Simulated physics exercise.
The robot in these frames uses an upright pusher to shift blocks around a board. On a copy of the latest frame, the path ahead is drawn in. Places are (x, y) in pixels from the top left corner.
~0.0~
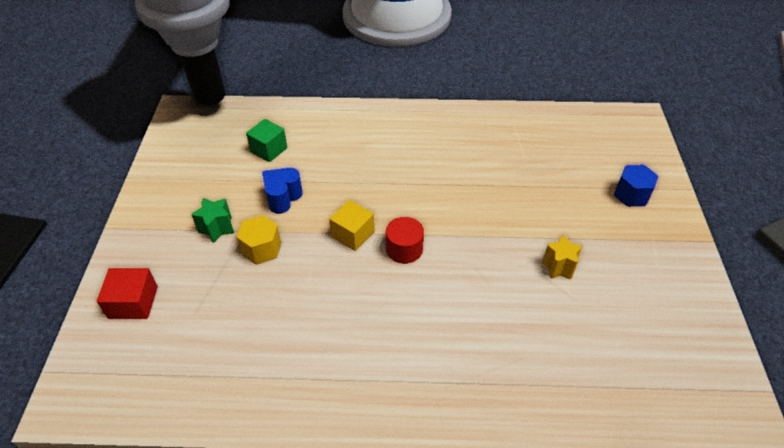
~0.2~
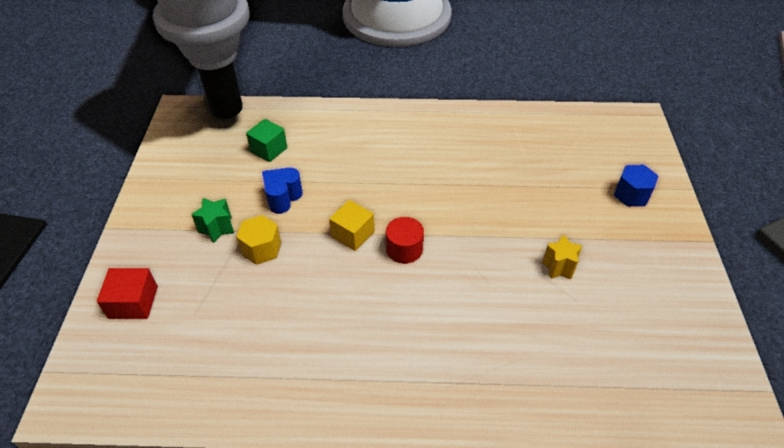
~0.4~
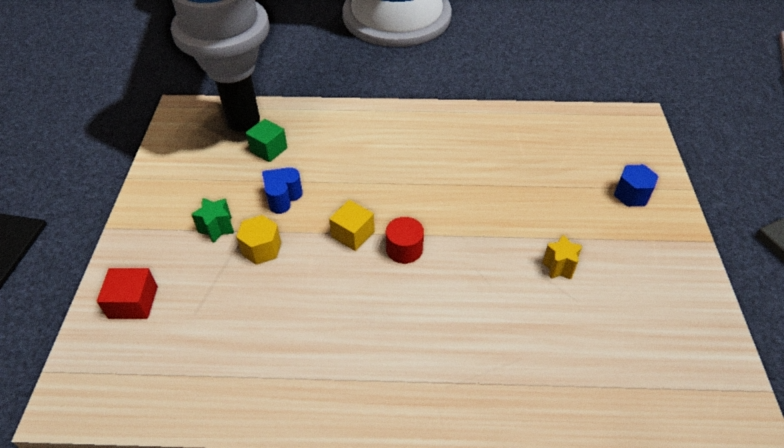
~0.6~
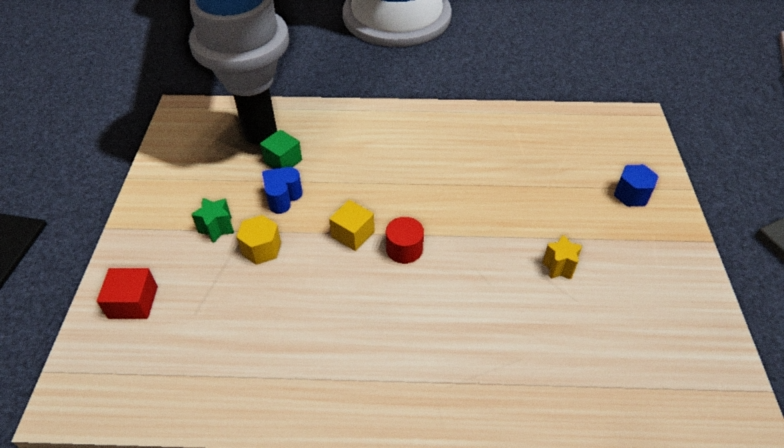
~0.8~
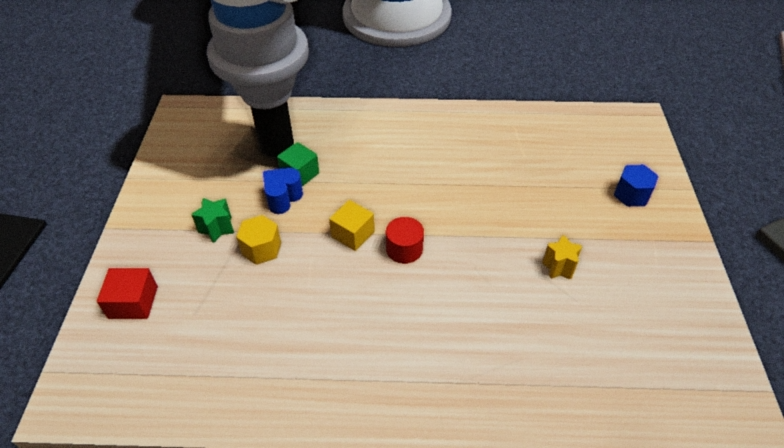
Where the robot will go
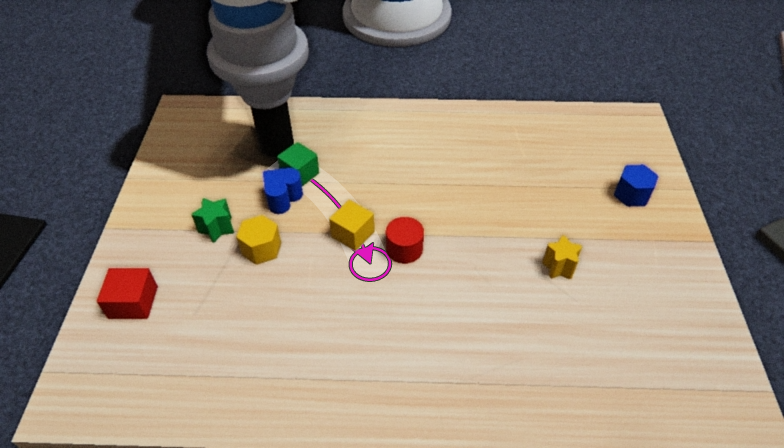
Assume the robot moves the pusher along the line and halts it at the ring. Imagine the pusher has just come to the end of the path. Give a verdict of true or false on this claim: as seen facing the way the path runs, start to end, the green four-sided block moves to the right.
It is false.
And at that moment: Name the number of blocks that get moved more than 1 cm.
Three or more blocks move more than 1 cm.
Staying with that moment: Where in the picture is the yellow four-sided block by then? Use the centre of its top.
The middle of its top is at (396, 270).
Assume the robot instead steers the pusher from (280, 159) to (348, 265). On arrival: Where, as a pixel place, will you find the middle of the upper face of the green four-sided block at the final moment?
I'd place it at (341, 180), taking the centre of its top.
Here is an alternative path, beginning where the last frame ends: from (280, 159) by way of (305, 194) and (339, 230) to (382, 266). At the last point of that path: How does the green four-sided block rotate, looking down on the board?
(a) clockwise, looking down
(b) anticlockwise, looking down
The answer is b.
Path on the board, from (280, 159) over (318, 185) and (349, 220) to (370, 264).
On the path given first. One third of the way, pusher at (317, 174); blue heart block at (282, 183), turned 20° clockwise; green four-sided block at (338, 184).
Two thirds of the way, pusher at (348, 208); blue heart block at (282, 183), turned 20° clockwise; green four-sided block at (380, 210), turned 25° anticlockwise; yellow four-sided block at (368, 235), turned 65° clockwise.
At the end, pusher at (370, 252); blue heart block at (282, 183), turned 20° clockwise; green four-sided block at (396, 218), turned 60° anticlockwise; yellow four-sided block at (396, 270), turned 35° clockwise; red cylinder at (426, 238).
